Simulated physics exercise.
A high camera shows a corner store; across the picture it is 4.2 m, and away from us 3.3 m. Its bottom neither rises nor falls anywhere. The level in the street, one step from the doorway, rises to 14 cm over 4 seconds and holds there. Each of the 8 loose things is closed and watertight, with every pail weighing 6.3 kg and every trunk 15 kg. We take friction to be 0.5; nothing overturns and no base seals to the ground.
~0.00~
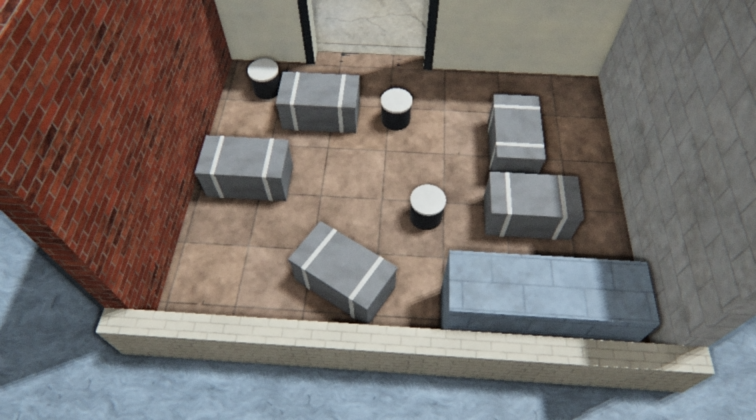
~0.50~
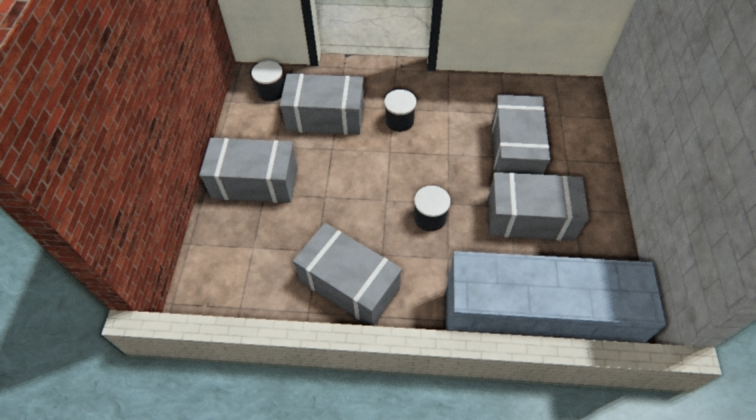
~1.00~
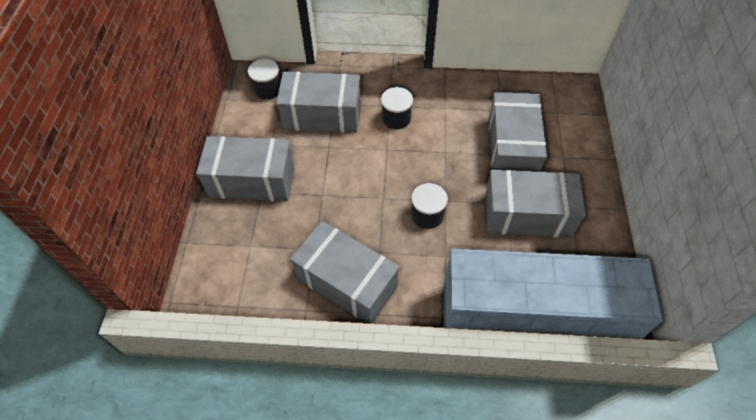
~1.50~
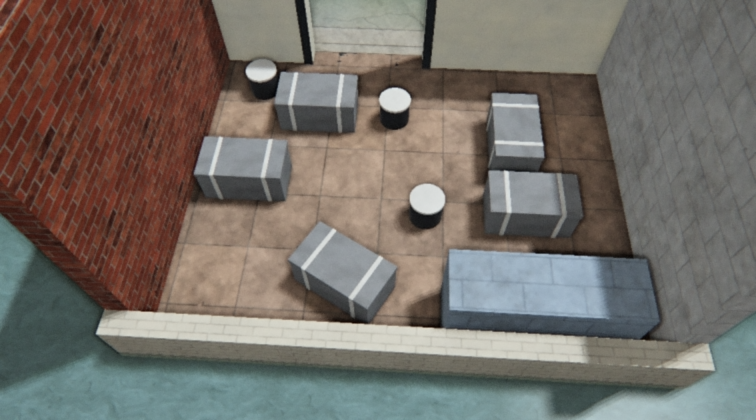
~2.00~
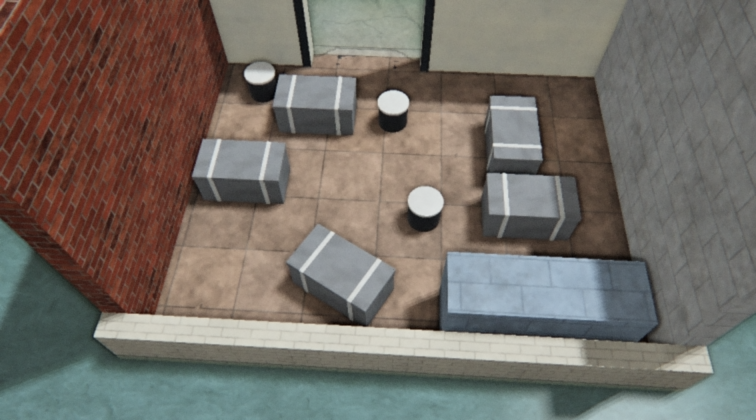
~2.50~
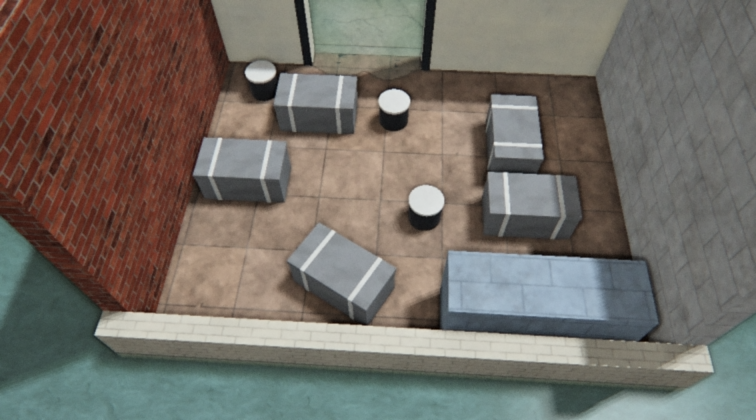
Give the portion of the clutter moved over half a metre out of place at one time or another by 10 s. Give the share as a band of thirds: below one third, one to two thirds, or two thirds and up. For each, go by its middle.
The share is one to two thirds.
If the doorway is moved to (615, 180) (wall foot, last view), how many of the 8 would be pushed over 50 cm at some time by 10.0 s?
Then it comes to 2 of them.
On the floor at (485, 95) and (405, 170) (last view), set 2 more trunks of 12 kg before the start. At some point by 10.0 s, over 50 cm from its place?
In that order: Under, over.
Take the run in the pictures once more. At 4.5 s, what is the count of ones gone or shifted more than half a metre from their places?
Count then: 0.
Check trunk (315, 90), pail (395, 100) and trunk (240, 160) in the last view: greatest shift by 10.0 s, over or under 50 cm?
One by one: Above; above; above.
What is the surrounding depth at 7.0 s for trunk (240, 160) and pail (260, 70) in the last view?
Close to 4 and 3 centimetres.
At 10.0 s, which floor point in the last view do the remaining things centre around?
That lands at roughly (366, 205).
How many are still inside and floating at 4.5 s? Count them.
Count: 0.
After 3.5 s 0 of 8 are over 50 cm from their spots; 0 afloat.
After 4.5 s 0 of 8 are over 50 cm from their spots; 0 afloat.
After 7.0 s 2 of 8 are over 50 cm from their spots; 1 afloat.
After 10.0 s 3 of 8 are over 50 cm from their spots, and 3 have been at some point; 3 afloat.
